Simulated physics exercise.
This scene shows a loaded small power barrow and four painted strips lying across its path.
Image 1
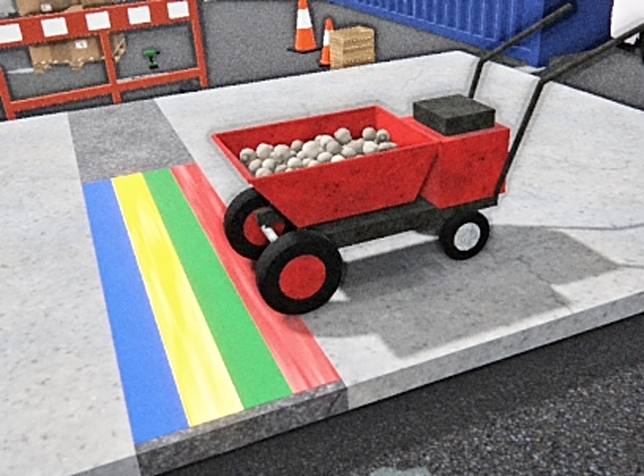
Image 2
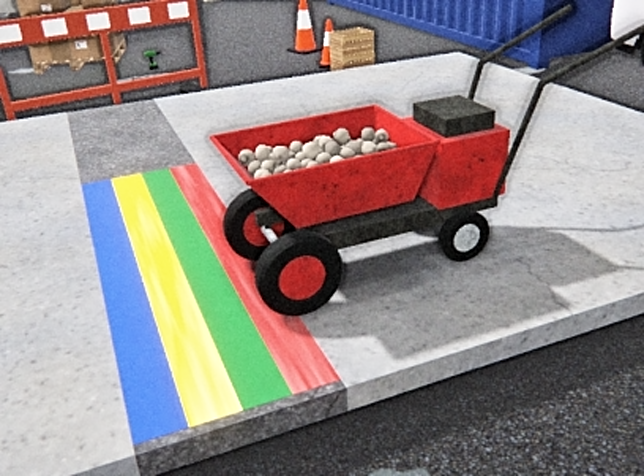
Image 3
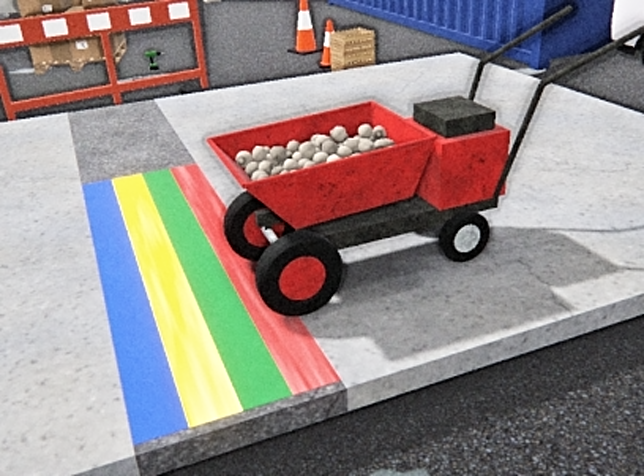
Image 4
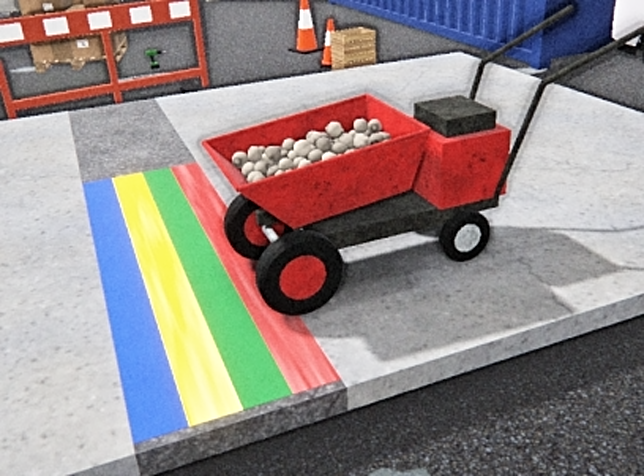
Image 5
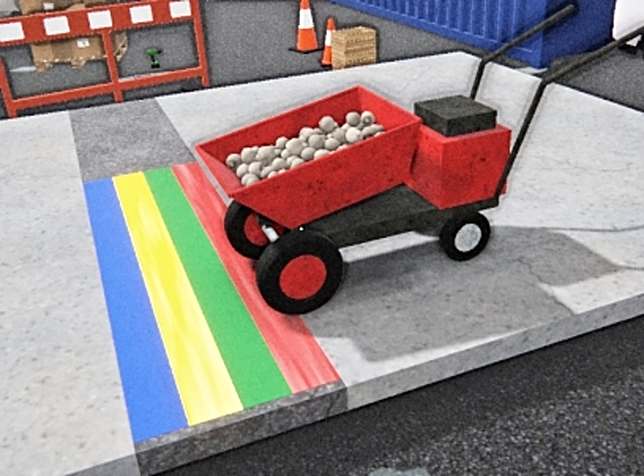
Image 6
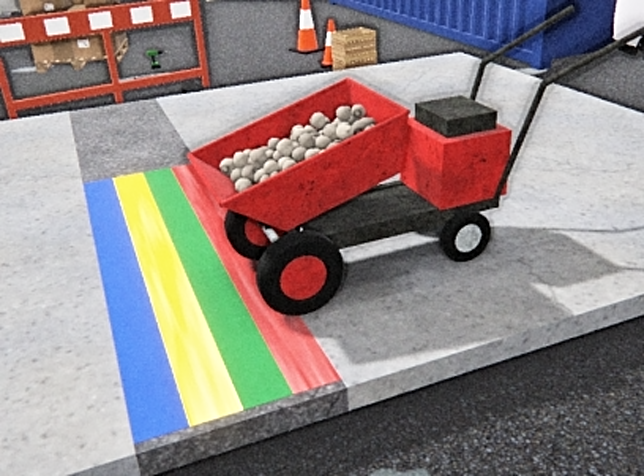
On a paved slab beside painted strips, a red barrow's pebble-filled skip tilts toward the left.
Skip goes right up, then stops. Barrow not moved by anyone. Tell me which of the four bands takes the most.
I would say the blue band takes the most.
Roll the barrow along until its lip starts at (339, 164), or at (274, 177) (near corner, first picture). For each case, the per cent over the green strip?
About 30 %, then 0 %.
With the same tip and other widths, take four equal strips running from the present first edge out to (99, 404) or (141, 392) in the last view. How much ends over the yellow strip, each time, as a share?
Near 20 % and 0 %.
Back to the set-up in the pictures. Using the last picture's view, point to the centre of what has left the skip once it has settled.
Around (124, 315).
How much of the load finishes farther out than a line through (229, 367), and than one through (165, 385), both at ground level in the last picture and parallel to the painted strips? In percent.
In order, some 70 % then some 50 %.
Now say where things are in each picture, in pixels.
In the first frame, lip of the skip at (250, 182), level; top of the load at (336, 155), river pebbles; red strip at (292, 343); green strip at (247, 356); yellow strip at (199, 370); blue strip at (149, 385).
In the second frame, lip of the skip at (249, 183), level; top of the load at (335, 155).
In the third frame, lip of the skip at (245, 186), tipped barely; top of the load at (332, 154).
In the fourth frame, lip of the skip at (239, 190), tipped a little; top of the load at (328, 150).
In the fifth frame, lip of the skip at (231, 196), tipped a little; top of the load at (341, 138).
In the sixth frame, lip of the skip at (222, 205), tipped clearly; top of the load at (343, 128); red strip at (292, 344); green strip at (247, 357); yellow strip at (199, 370); blue strip at (150, 384).
Soon after the last picture, skip tipped steeply; all in the skip.
A little later, skip tipped right over; most in the skip; a small part over the yellow strip; about a quarter over the blue strip.
Later still, skip tipped right over; about a third in the skip; a small part over the yellow strip; about a third over the blue strip; about a quarter off the paint.
At rest, skip tipped right over; about a third in the skip; none over the red strip; none over the green strip; a small part over the yellow strip; about a third over the blue strip; about a quarter off the paint.
